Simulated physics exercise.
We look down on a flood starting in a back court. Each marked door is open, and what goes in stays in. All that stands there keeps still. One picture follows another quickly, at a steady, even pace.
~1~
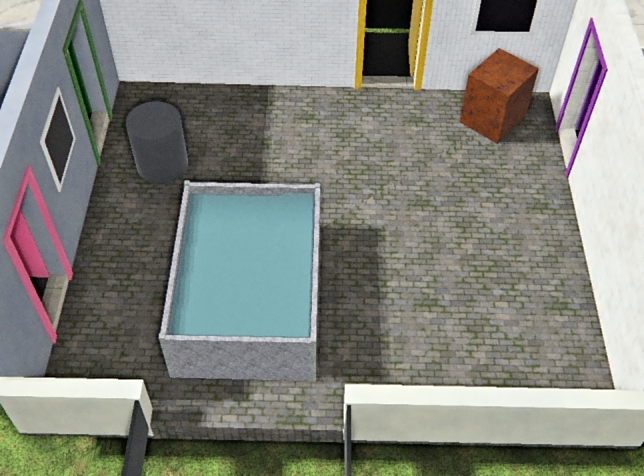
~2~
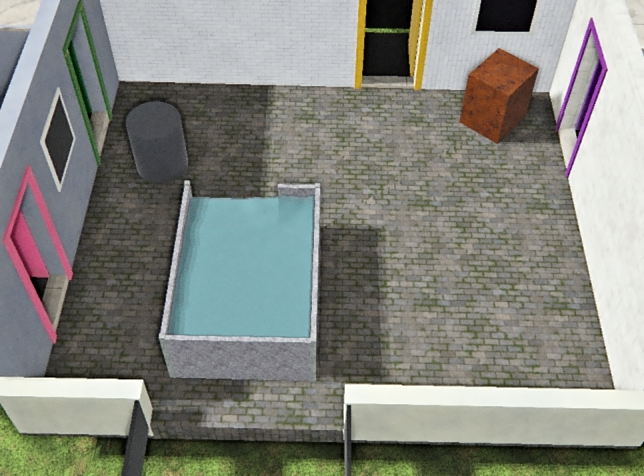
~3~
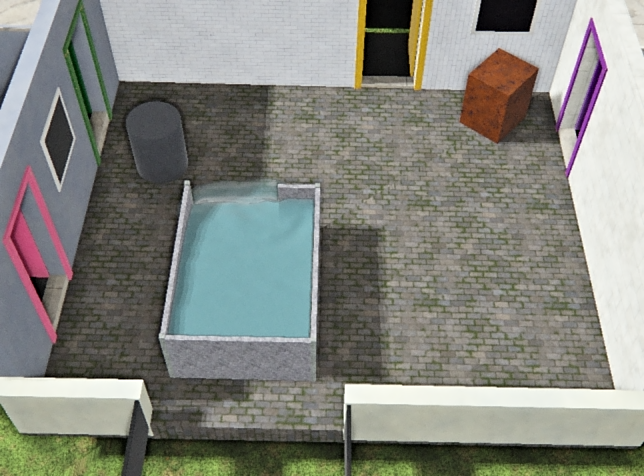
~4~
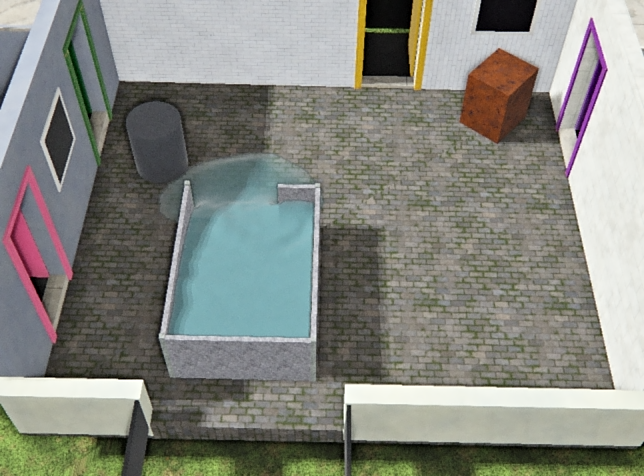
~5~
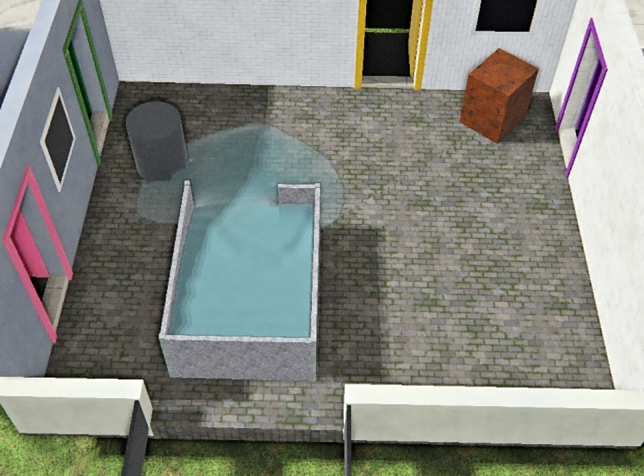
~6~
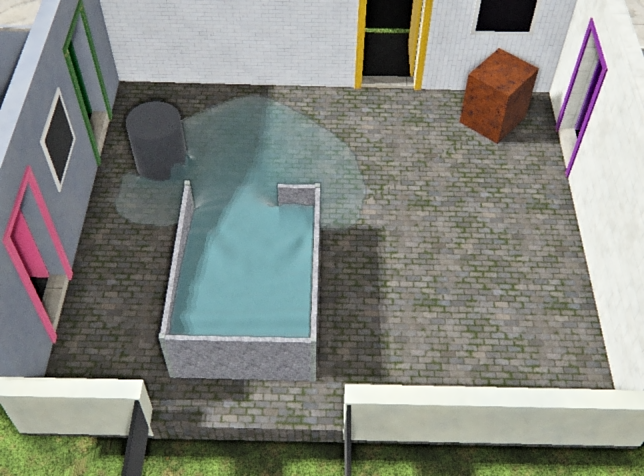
An open stone tank gapes on its far side, and water pours out across the paving.
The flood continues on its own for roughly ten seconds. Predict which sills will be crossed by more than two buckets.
The purple door will not be; the yellow door will be; the green door will not be; the pink door will not be.
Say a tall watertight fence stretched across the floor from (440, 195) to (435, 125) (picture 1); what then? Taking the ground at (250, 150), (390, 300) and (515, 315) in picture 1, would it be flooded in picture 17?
Taking the points in turn, they are inundated, high and dry and high and dry.
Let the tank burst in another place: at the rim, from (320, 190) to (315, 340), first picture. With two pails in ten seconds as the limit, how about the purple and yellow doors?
Put simply: The purple one clears the cutoff; as for the yellow one, it clears the cutoff.
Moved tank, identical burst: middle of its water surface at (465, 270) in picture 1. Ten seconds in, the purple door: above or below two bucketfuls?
Briefly, purple crosses the line.
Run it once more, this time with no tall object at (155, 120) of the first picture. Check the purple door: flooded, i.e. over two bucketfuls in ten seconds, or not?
On the rerun the purple door stays inside the limit.
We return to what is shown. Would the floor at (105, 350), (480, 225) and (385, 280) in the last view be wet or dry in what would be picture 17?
The three points read clear, clear and clear.
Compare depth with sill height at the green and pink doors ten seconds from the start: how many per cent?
I'd say around 30 and 70 in a hundred.
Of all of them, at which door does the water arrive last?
The door marked purple.
A moment on, water covers 30 % of the floor; the purple door not reached, the yellow door wet at the sill, nothing in, the green door not reached, the pink door not reached.
Next, water covers 35 % of the floor; the purple door not reached, the yellow door under two buckets in, the green door wet at the sill, nothing in, the pink door not reached.
Then, water covers 55 % of the floor; the purple door wet at the sill, nothing in, the yellow door over two buckets in, the green door under two buckets in, the pink door wet at the sill, nothing in.
Later, water covers 80 % of the floor; the purple door wet at the sill, nothing in, the yellow door far over two buckets in, the green door under two buckets in, the pink door wet at the sill, nothing in.
In the end, water covers 95 % of the floor; the purple door under two buckets in, the yellow door far over two buckets in, the green door under two buckets in, the pink door wet at the sill, nothing in.
